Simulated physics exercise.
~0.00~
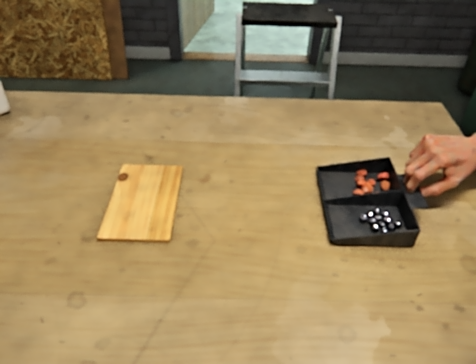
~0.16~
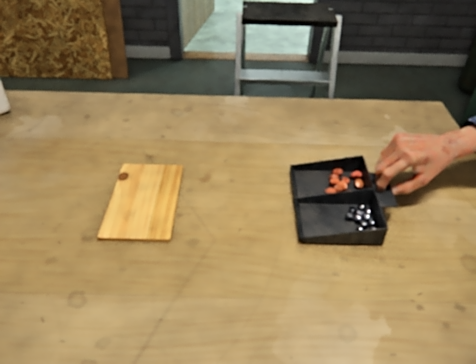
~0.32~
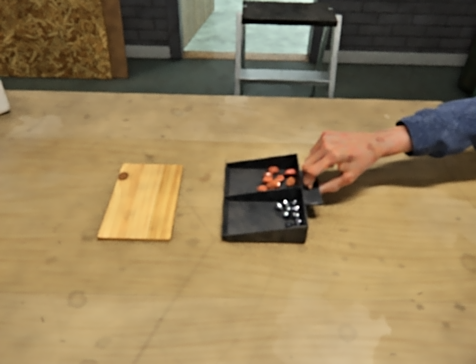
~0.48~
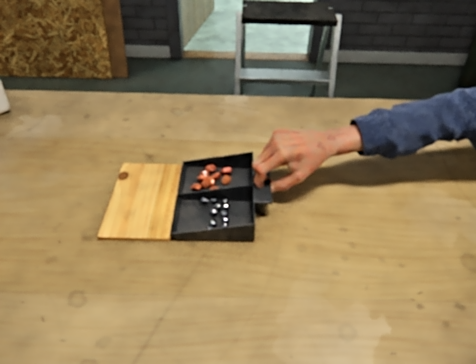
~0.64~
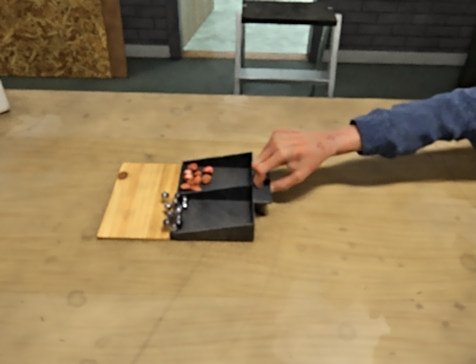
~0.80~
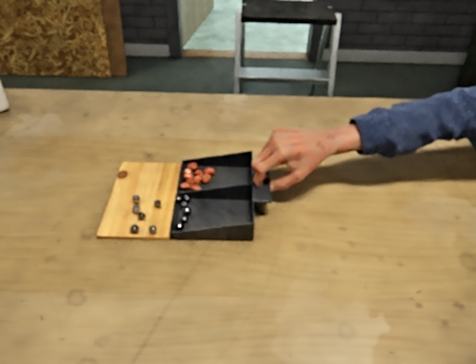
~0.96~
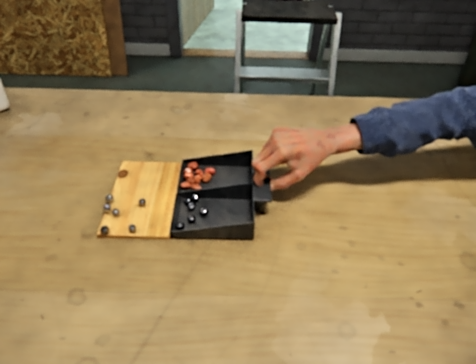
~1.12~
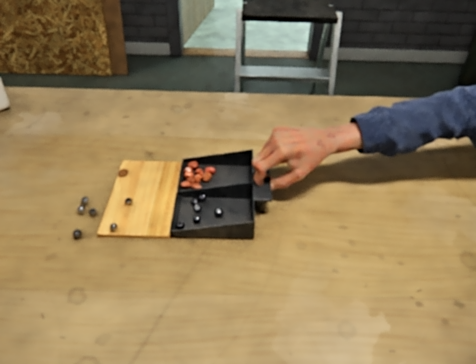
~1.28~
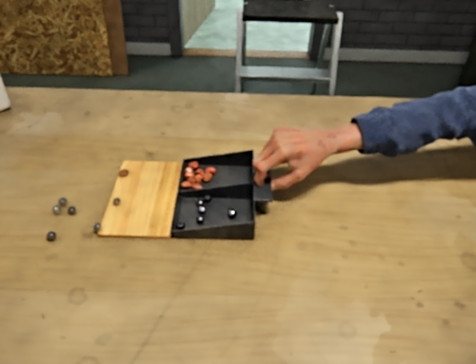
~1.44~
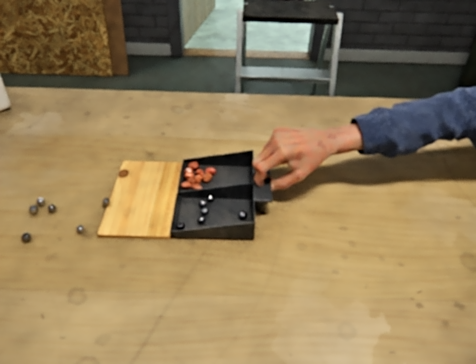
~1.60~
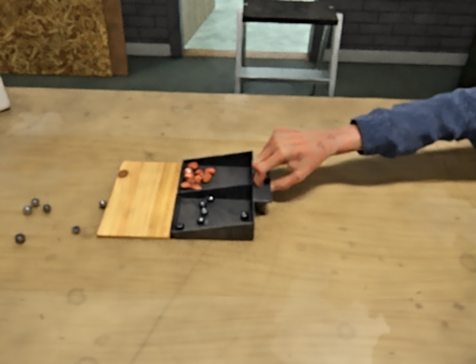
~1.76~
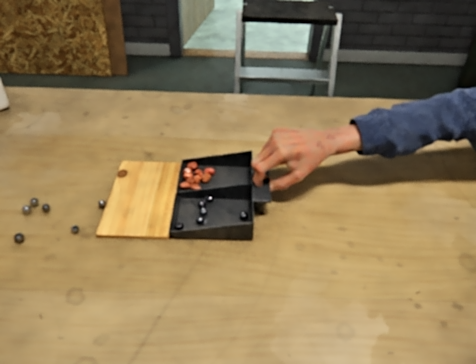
A hand pushes a divided tray left into a board, spilling some dark beads while red pieces stay.
